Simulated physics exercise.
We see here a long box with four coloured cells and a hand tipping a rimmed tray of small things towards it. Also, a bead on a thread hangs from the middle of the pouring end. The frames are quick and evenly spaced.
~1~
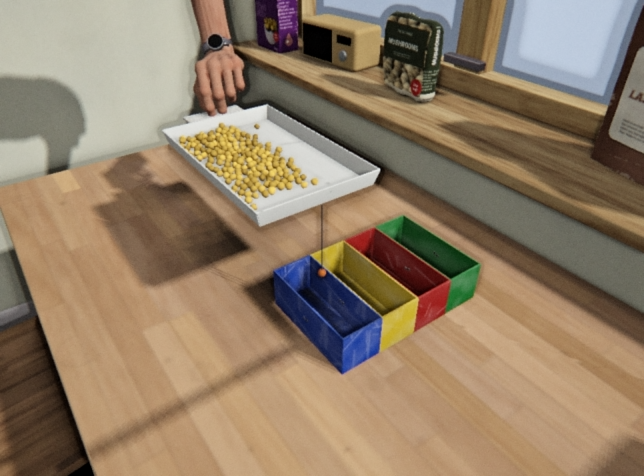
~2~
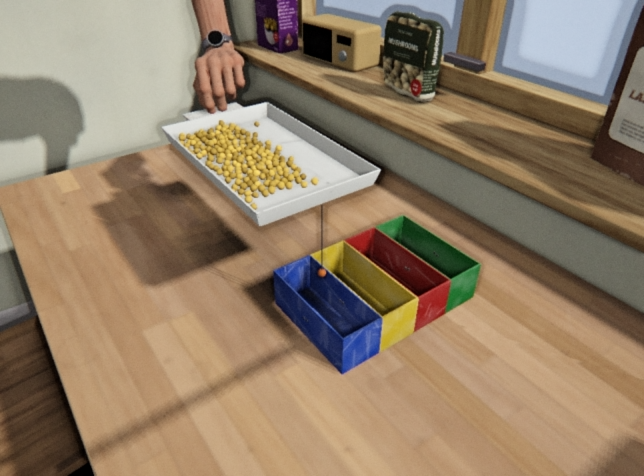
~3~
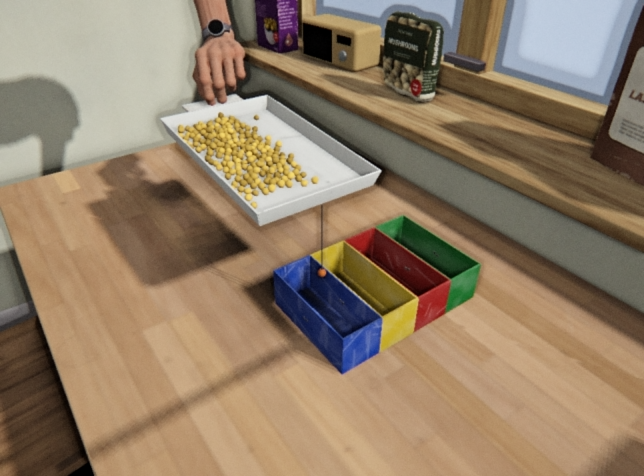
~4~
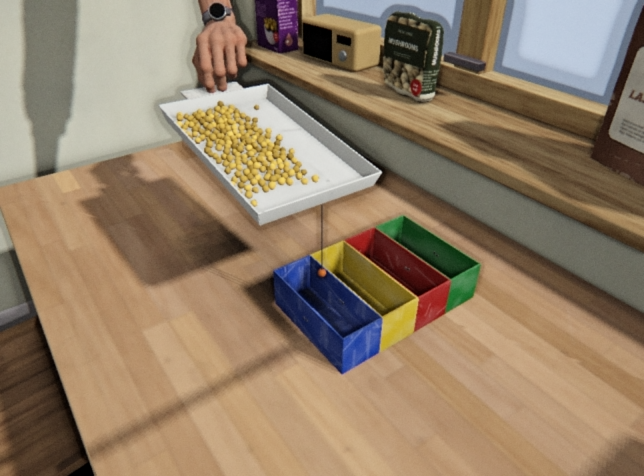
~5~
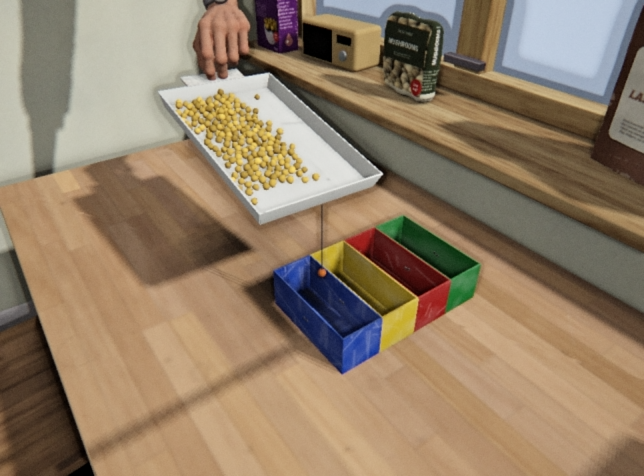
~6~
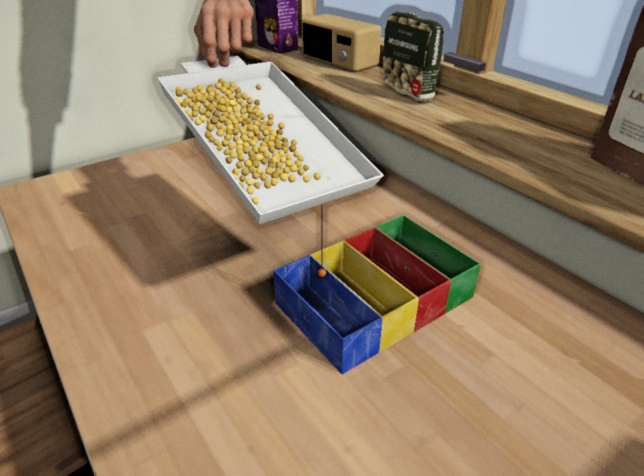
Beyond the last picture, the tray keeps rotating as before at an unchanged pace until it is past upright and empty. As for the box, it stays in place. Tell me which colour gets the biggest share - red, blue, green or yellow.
The biggest share goes to yellow.
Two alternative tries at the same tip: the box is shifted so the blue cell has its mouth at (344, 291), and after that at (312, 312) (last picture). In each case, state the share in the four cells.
Close to 80 %, followed by close to 100 %.
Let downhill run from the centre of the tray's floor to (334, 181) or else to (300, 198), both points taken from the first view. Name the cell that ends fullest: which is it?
The first time it is that yellow cell, and the second time it is the cell in blue.
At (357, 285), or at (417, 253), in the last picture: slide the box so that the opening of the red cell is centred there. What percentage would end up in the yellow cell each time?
The first position comes out at 20 per cent, the other at 40 per cent.
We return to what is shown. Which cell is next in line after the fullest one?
That is the blue cell.
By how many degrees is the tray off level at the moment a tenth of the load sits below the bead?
It sits at roughly 75°.
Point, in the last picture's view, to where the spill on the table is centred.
Around (333, 385).
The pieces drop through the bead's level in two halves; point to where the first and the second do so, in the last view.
First near (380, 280), later near (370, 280).
Shortly afterwards, tray tipped steeply; all but a few on the tray; only a few in the yellow cell; only a few in the red cell; a little falling or outside the box.
Next, tray tipped past a quarter turn; near a quarter on the tray; near a quarter in the yellow cell; a little in the blue cell; a little in the red cell; only a few in the green cell; near a third falling or outside the box.
Some moments later, tray tipped past a quarter turn; near half in the yellow cell; near a quarter in the blue cell; near a quarter in the red cell; only a few in the green cell; a little falling or outside the box.
In the end, tray tipped past a quarter turn; near half in the yellow cell; near a quarter in the blue cell; near a quarter in the red cell; only a few in the green cell; a little outside the box.
